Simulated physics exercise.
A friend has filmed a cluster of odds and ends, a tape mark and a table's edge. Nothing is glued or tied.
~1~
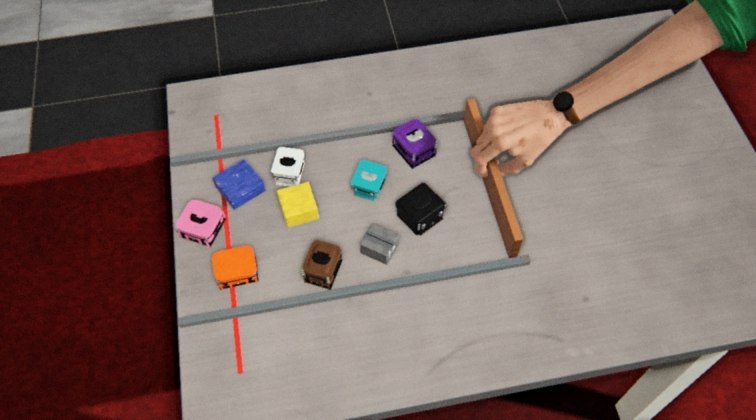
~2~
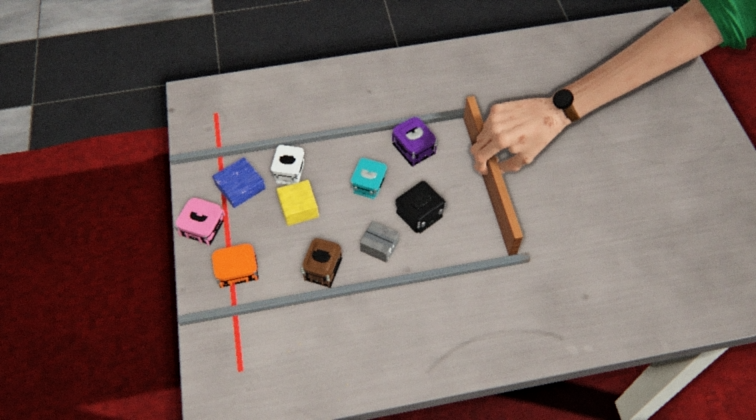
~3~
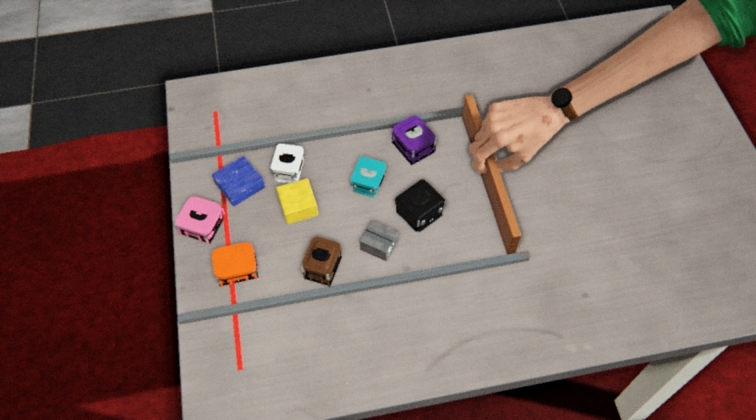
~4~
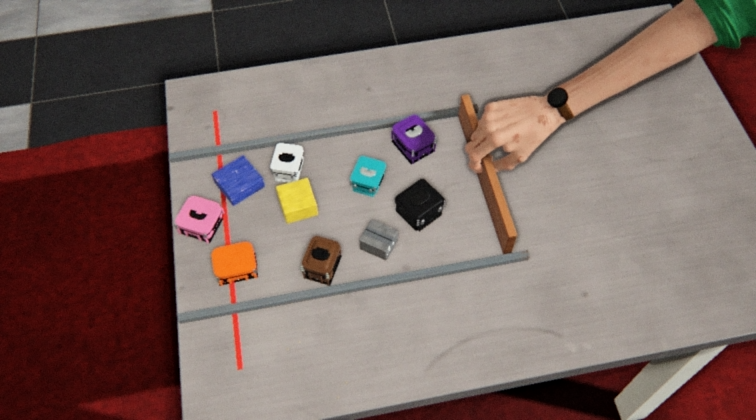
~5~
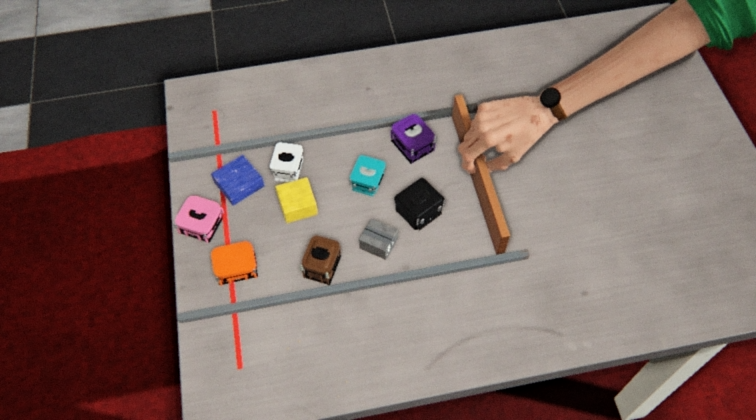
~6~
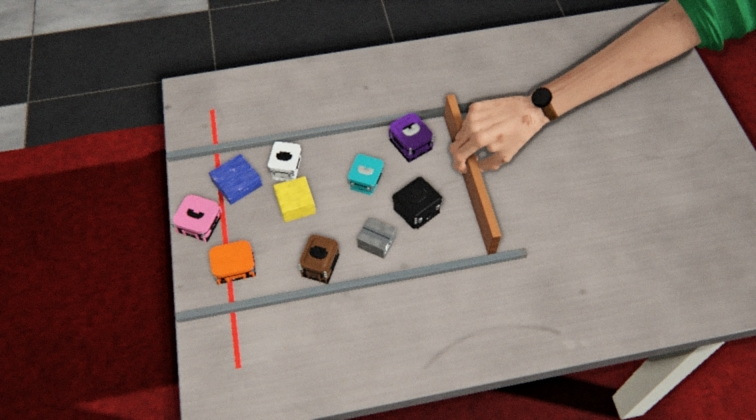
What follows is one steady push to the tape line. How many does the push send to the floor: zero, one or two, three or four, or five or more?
In the end the number that fall off is three or four.
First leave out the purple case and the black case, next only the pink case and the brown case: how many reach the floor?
Fallen: 1, and 1 in the other try.
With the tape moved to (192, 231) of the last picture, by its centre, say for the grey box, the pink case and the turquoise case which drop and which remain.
The grey box survives, the pink case falls, the turquoise case remains up.
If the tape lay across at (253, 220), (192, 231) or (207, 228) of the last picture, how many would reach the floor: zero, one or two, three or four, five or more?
One after another: Just one or two; five or more; five or over.
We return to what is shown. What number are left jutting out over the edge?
It comes to 3.
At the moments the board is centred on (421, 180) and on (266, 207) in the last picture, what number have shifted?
2 and 10.
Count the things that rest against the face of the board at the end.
4 of them.
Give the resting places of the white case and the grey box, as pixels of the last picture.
Near (173, 182) and (213, 279).
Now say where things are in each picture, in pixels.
In the first frame, pink case (201, 223); orange case (236, 268); blue block (239, 184); board (491, 175); tape (227, 230).
In the second frame, orange case (236, 266); purple case (414, 141).
In the third frame, blue block (239, 181); board (489, 172).
In the fourth frame, pink case (200, 219); black case (419, 205).
In the fifth frame, orange case (235, 263); yellow block (297, 200).
In the sixth frame, pink case (198, 218); orange case (233, 263); blue block (236, 179); board (471, 172); tape (224, 225).
A little later, none off yet; pink case at rest near (198, 218); orange case at rest near (233, 263); blue block at rest near (236, 179).
Next, none off yet; pink case at rest near (198, 218); orange case moving near (227, 263); blue block shifted a little near (214, 179).
When it is over, the number that fall off is three or four; down, blue block, orange case and pink case.
